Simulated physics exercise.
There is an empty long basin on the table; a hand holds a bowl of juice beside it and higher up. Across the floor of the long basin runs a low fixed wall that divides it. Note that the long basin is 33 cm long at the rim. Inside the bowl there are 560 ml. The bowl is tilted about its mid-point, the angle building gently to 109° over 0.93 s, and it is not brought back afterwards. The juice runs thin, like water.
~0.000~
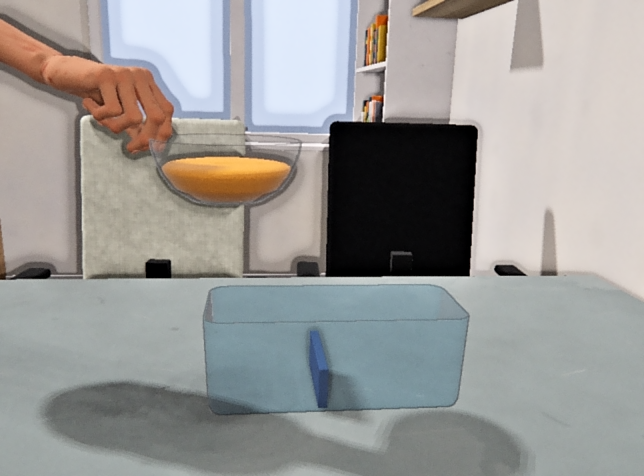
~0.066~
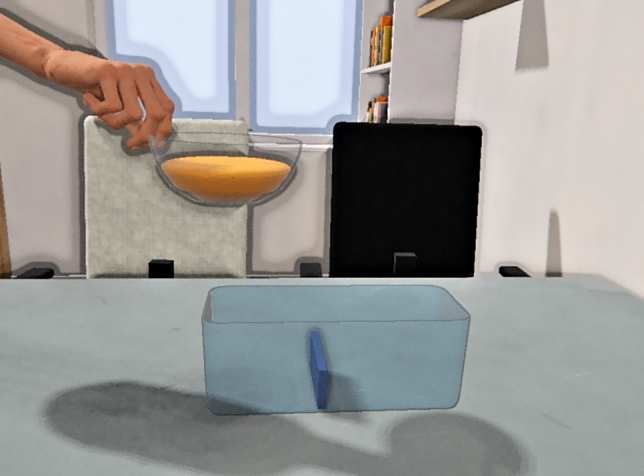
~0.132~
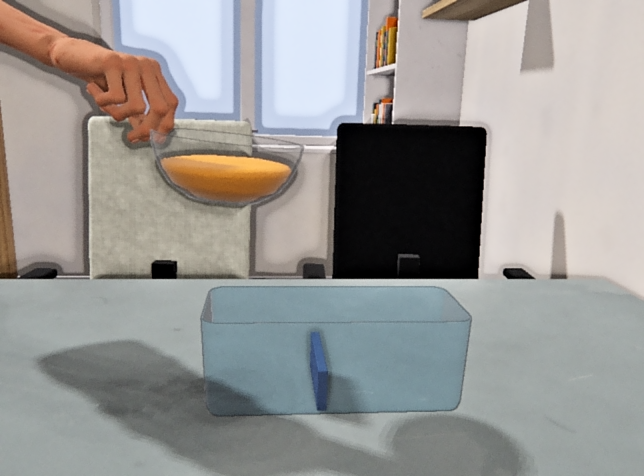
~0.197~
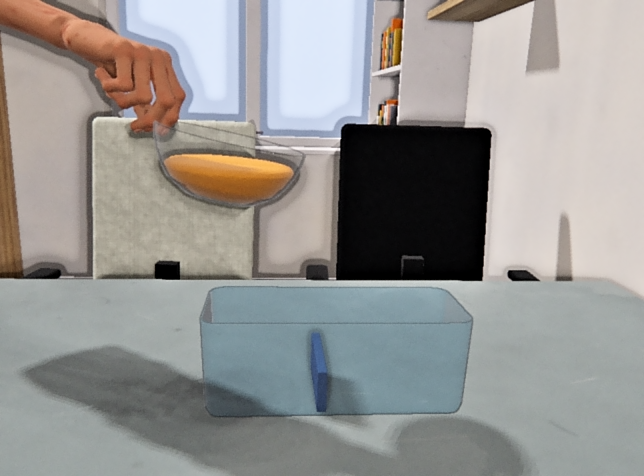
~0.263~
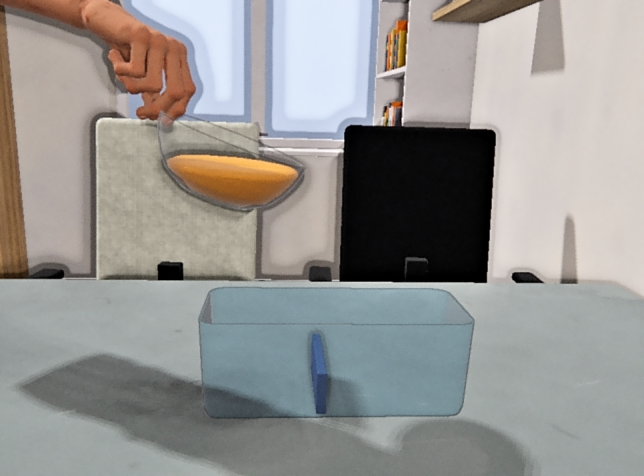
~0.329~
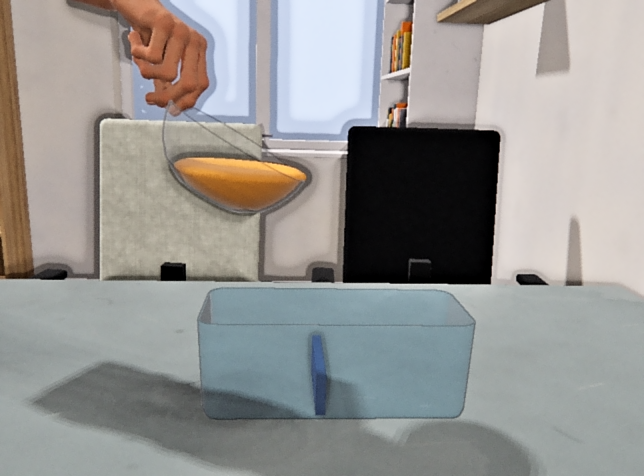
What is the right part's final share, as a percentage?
About 66 per cent.
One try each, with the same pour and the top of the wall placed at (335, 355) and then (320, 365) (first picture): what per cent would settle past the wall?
45 in a hundred, followed by 60 in a hundred.
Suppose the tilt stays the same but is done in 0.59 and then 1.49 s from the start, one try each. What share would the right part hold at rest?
60 in a hundred, followed by 75 in a hundred.
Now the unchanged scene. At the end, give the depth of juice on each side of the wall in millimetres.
Left 12 mm, right 18 mm.
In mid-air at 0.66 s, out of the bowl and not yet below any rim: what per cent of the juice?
Around 40 percent.
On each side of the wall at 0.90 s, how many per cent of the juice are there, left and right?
Near 34 on the left, 64 on the right.
By 0.66 s the tilt is 88° and 15 per cent is still to pour, 2 is left of the wall and 44 right of it.
By 0.90 s the tilt is 109° and 0 per cent is still to pour, 33 is left of the wall and 65 right of it.
By 1.15 s the tilt is 109° and 0 per cent is still to pour, 34 is left of the wall and 66 right of it.
By 1.43 s the tilt is 109° and 0 per cent is still to pour, 34 is left of the wall and 66 right of it.
At rest 34 per cent lies left of the wall, 66 right of it and 1 outside.
